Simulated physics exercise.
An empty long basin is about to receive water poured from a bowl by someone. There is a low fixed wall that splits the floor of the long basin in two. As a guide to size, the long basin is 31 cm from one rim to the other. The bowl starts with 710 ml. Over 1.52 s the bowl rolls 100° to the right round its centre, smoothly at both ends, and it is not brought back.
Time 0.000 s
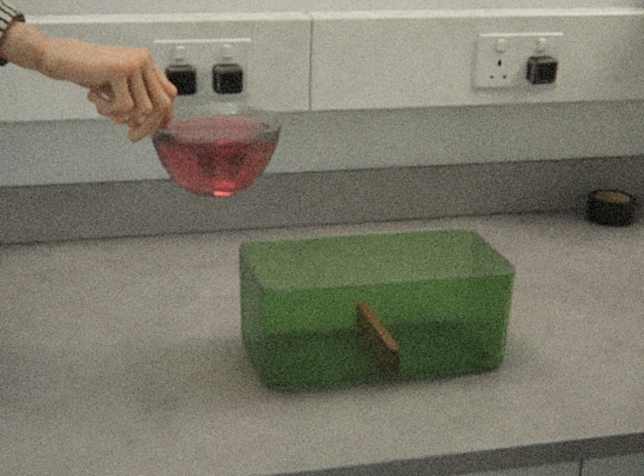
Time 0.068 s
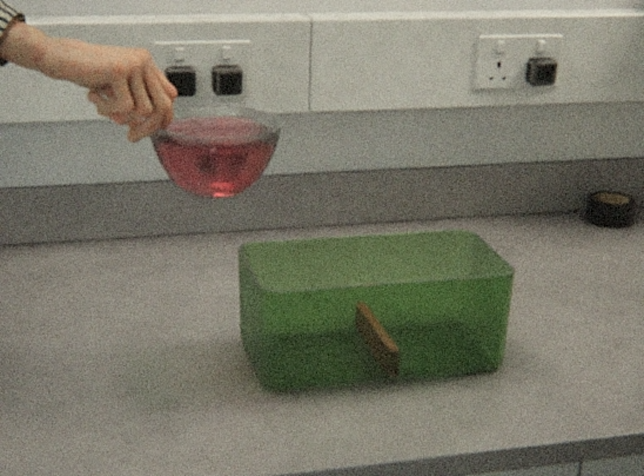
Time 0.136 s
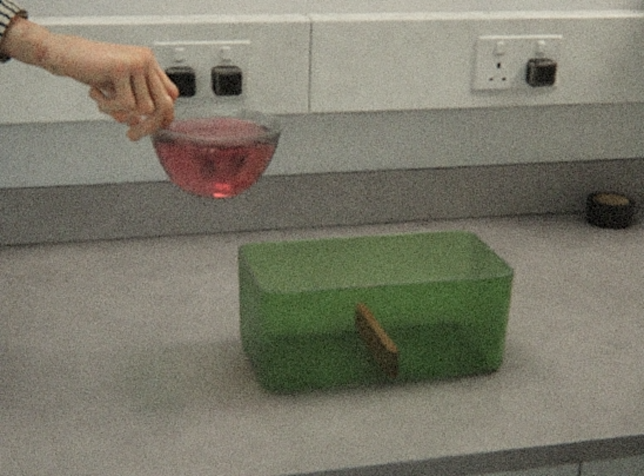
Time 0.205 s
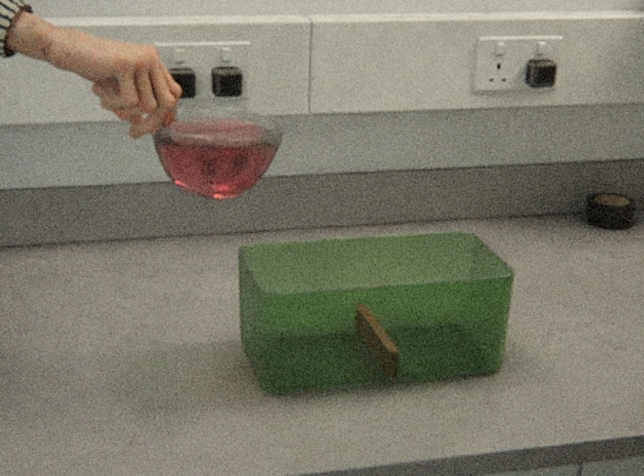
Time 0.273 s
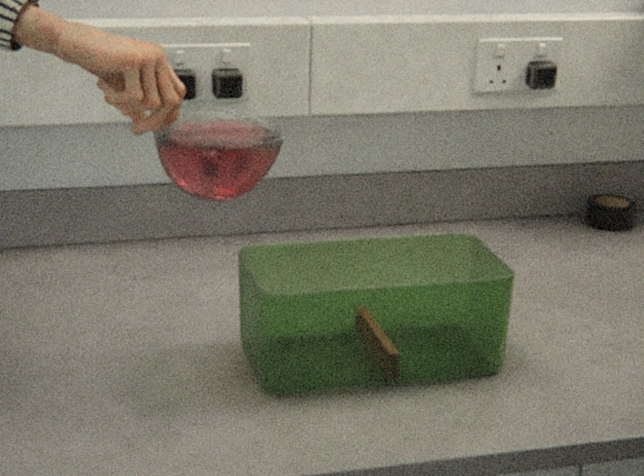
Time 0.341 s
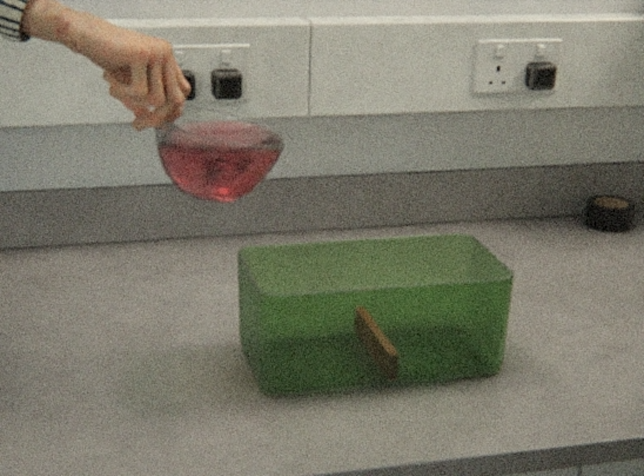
A glass bowl of red liquid, held by a hand at its left side, tilted slightly to the right above an empty green long basin with a small brown wall inside, on a grey counter.
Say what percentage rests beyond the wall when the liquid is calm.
Roughly 7 per cent rests beyond the wall.
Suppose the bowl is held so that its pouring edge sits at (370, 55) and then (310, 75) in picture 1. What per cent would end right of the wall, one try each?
I'd say 90 percent on the first go, 50 percent on the next.
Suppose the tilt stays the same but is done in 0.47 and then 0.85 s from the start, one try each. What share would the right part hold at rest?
Around 20 per cent first, around 10 per cent next.
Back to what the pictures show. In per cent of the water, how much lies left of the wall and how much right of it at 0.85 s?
Left roughly 22, right roughly 0.
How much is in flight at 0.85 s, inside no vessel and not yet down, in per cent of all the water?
Around 28 in a hundred.
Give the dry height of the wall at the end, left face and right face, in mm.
The left side gives some 8 mm, the right side some 34 mm.
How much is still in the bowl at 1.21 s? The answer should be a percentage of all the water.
Share remaining: Approx. 4 %.
After 0.85 s the tilt is 59° and 49 per cent is still to pour, 22 is left of the wall and 0 right of it.
After 1.21 s the tilt is 90° and 4 per cent is still to pour, 83 is left of the wall and 4 right of it.
After 1.60 s the tilt is 100° and 0 per cent is still to pour, 92 is left of the wall and 7 right of it.
After 2.02 s the tilt is 100° and 0 per cent is still to pour, 92 is left of the wall and 7 right of it.
In the end 92 per cent lies left of the wall, 7 right of it and 1 outside.
